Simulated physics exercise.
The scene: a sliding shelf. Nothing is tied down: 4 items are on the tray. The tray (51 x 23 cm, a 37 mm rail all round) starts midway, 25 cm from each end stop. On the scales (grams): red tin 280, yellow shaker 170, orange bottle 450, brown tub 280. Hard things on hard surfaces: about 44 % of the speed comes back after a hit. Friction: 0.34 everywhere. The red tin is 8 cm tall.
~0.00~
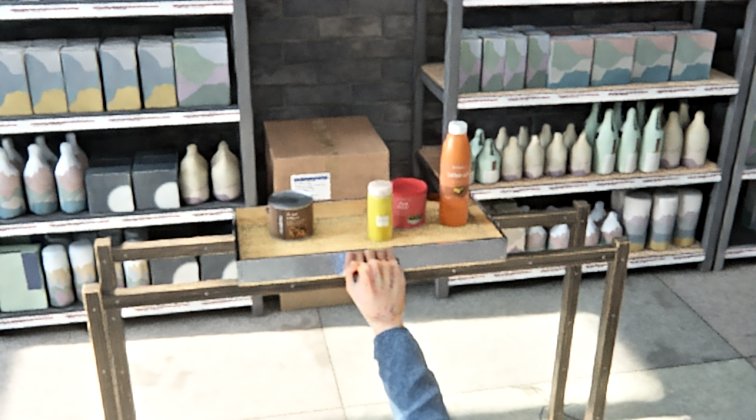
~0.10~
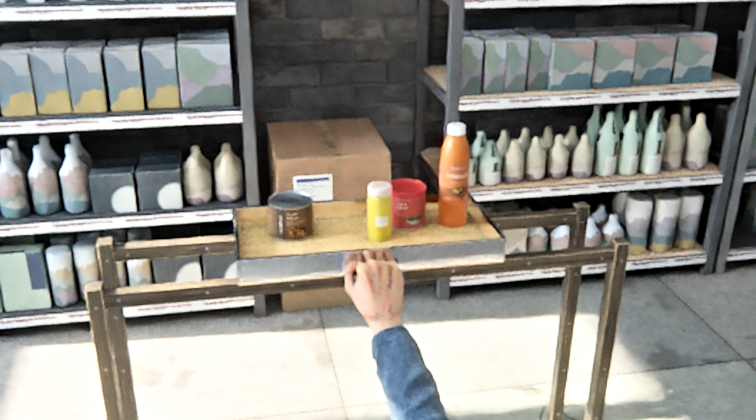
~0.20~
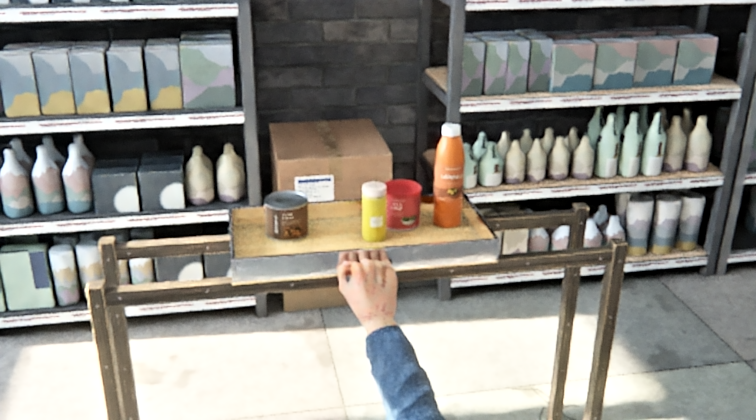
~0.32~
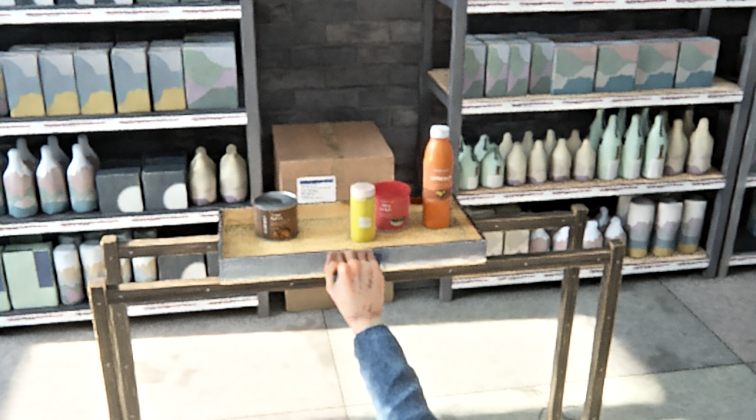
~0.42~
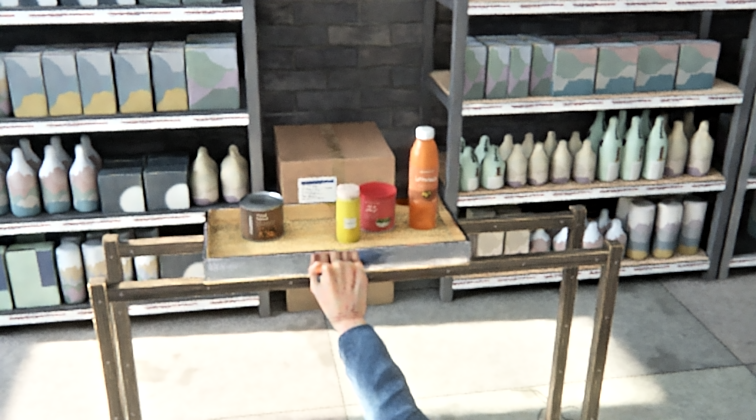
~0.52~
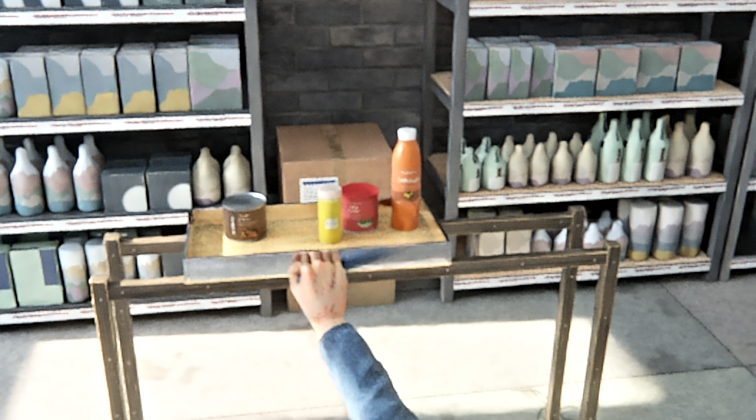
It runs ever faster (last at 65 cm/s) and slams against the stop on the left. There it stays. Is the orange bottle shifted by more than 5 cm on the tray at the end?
The orange bottle gets shifted.
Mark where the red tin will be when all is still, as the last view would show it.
Around (270, 213).
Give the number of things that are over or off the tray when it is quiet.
1 of them.
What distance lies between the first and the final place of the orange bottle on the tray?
About 23 cm.
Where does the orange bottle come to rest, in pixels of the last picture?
At about (260, 249).
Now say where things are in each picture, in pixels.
The first frame shows tray midway; orange bottle (455, 174); red tin (406, 204).
The second frame shows tray midway; brown tub (291, 216); red tin (405, 205).
The third frame shows tray 1 cm left; yellow shaker (375, 212); brown tub (287, 216).
The fourth frame shows tray 3 cm left; red tin (390, 207); yellow shaker (363, 213).
The fifth frame shows tray 6 cm left; brown tub (262, 217); red tin (376, 208).
The sixth frame shows tray 10 cm left; orange bottle (406, 179); yellow shaker (330, 215).
Around 0.92 s, tray 25 cm left; orange bottle at 7° to upright near (313, 183); yellow shaker shifted 5 cm; brown tub shifted 5 cm.
Around 1.92 s, tray 25 cm left; orange bottle at 58° to upright near (268, 215); yellow shaker at 4° to upright; brown tub shifted 5 cm.
Finally (3.1 s), on their side or leaning hard on the tray, orange bottle; not toppled but over 5 cm from the start, yellow shaker and brown tub; red tin still in place (within 5 cm). Final places as that camera would see them, orange bottle near (260, 249).
